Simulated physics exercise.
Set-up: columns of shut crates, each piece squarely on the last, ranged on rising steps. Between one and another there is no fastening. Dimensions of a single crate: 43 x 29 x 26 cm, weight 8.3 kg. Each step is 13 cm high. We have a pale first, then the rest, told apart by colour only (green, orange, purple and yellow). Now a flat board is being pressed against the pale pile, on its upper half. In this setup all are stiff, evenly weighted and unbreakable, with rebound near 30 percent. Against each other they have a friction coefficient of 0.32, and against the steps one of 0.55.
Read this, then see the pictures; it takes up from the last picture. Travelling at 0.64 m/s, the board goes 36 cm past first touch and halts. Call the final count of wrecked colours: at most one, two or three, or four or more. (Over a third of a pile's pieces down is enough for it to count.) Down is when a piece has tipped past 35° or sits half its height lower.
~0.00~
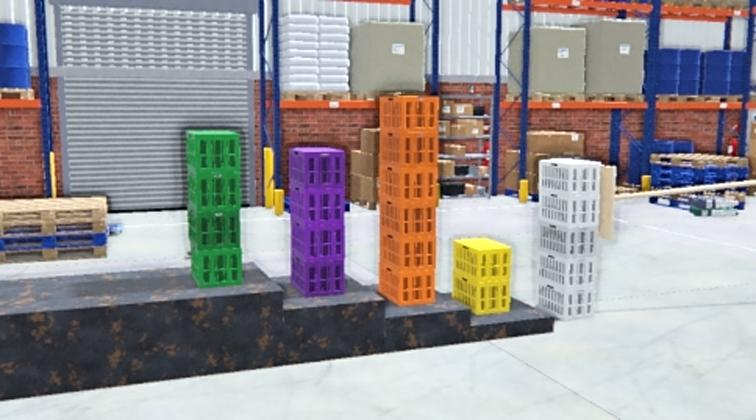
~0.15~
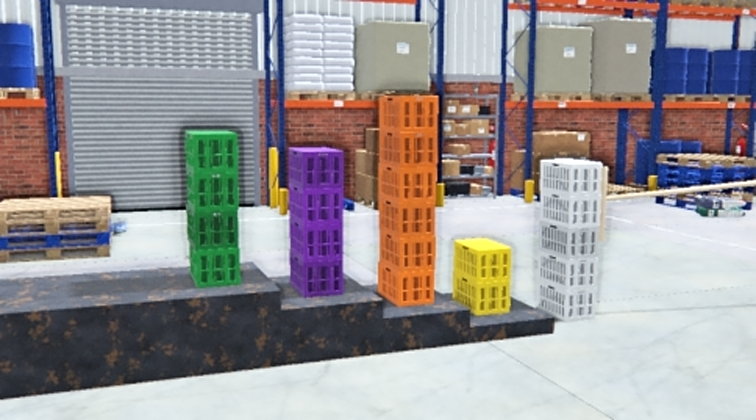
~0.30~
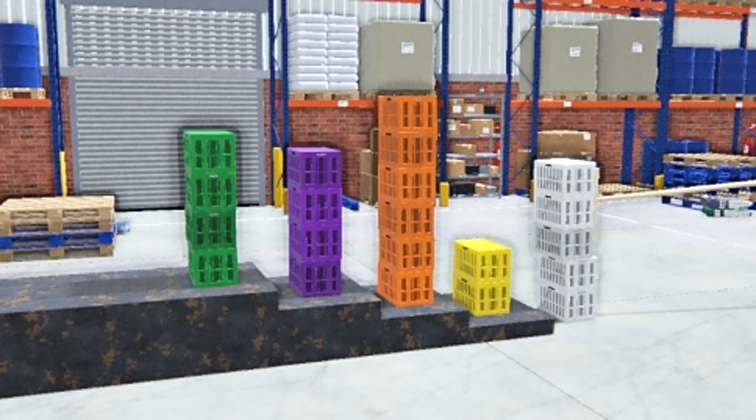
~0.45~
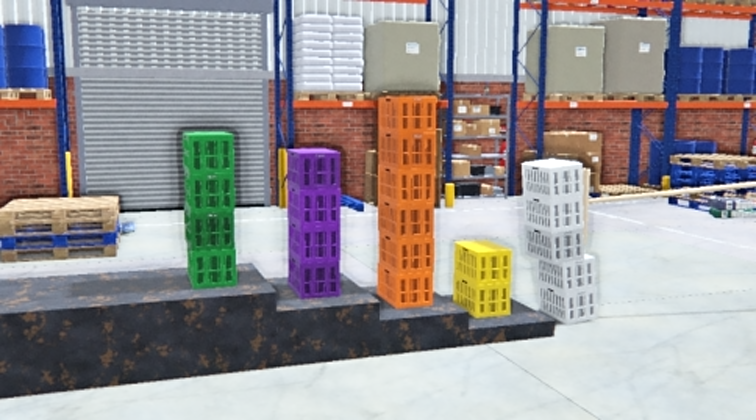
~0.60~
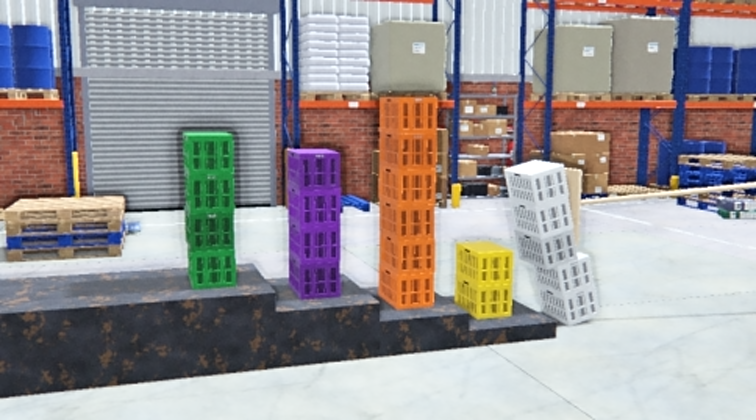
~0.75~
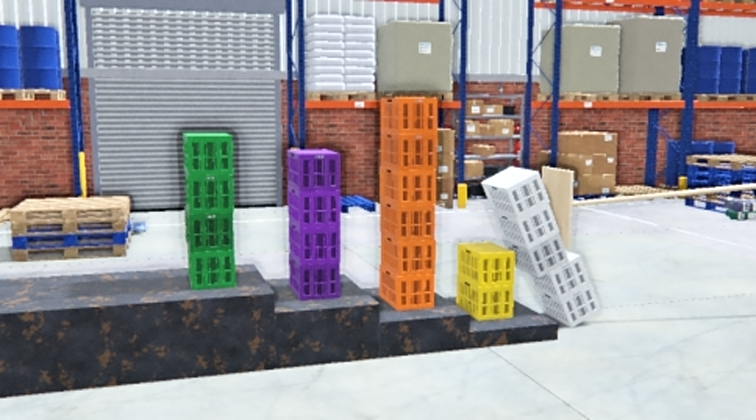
Final count: At most one.
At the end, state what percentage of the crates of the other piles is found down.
The share is about 5 in a hundred.
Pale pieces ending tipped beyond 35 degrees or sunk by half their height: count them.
5.
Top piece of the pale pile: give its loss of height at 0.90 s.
About 20 cm.
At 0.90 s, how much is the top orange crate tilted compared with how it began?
I'd estimate close to 0°.
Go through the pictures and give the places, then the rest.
In the first frame (places mark the middle of the side facing us; the camera moves round a little), board (614, 194) 13 cm short; top yellow crate (495, 265); top purple crate (325, 170); the rest undisturbed.
The second frame shows board (605, 195) 32 mm short; top purple crate (323, 170).
The third frame shows board (596, 195) 6 cm in; top orange crate (418, 114).
The fourth frame shows board (587, 197) 16 cm in, top of the pale pile leaning 6°; top orange crate (418, 115); the rest undisturbed.
The fifth frame shows board (579, 198) 26 cm in, top of the pale pile leaning 14°; top orange crate (418, 115); the rest undisturbed.
The sixth frame shows board (571, 200) 35 cm in, top of the pale pile leaning 24°; top orange crate (419, 116); top purple crate (320, 172); the rest undisturbed.
After 0.90 s, 5 of the pale pile down; none of the 16 other crates down, 1 disturbed; top yellow crate shifted 43 mm.
After 1.20 s, 5 of the pale pile down; none of the 16 other crates down, 3 disturbed; top yellow crate leaning 24°.
At rest (2.5 s), 5 of the pale pile down; 1 of the 16 other crates down; top yellow crate leaning 56°, 10 cm lower; top orange crate shifted 24 mm. Wrecked, yellow. As the last picture would show them, middles, top yellow crate near (450, 279), top orange crate near (405, 115).
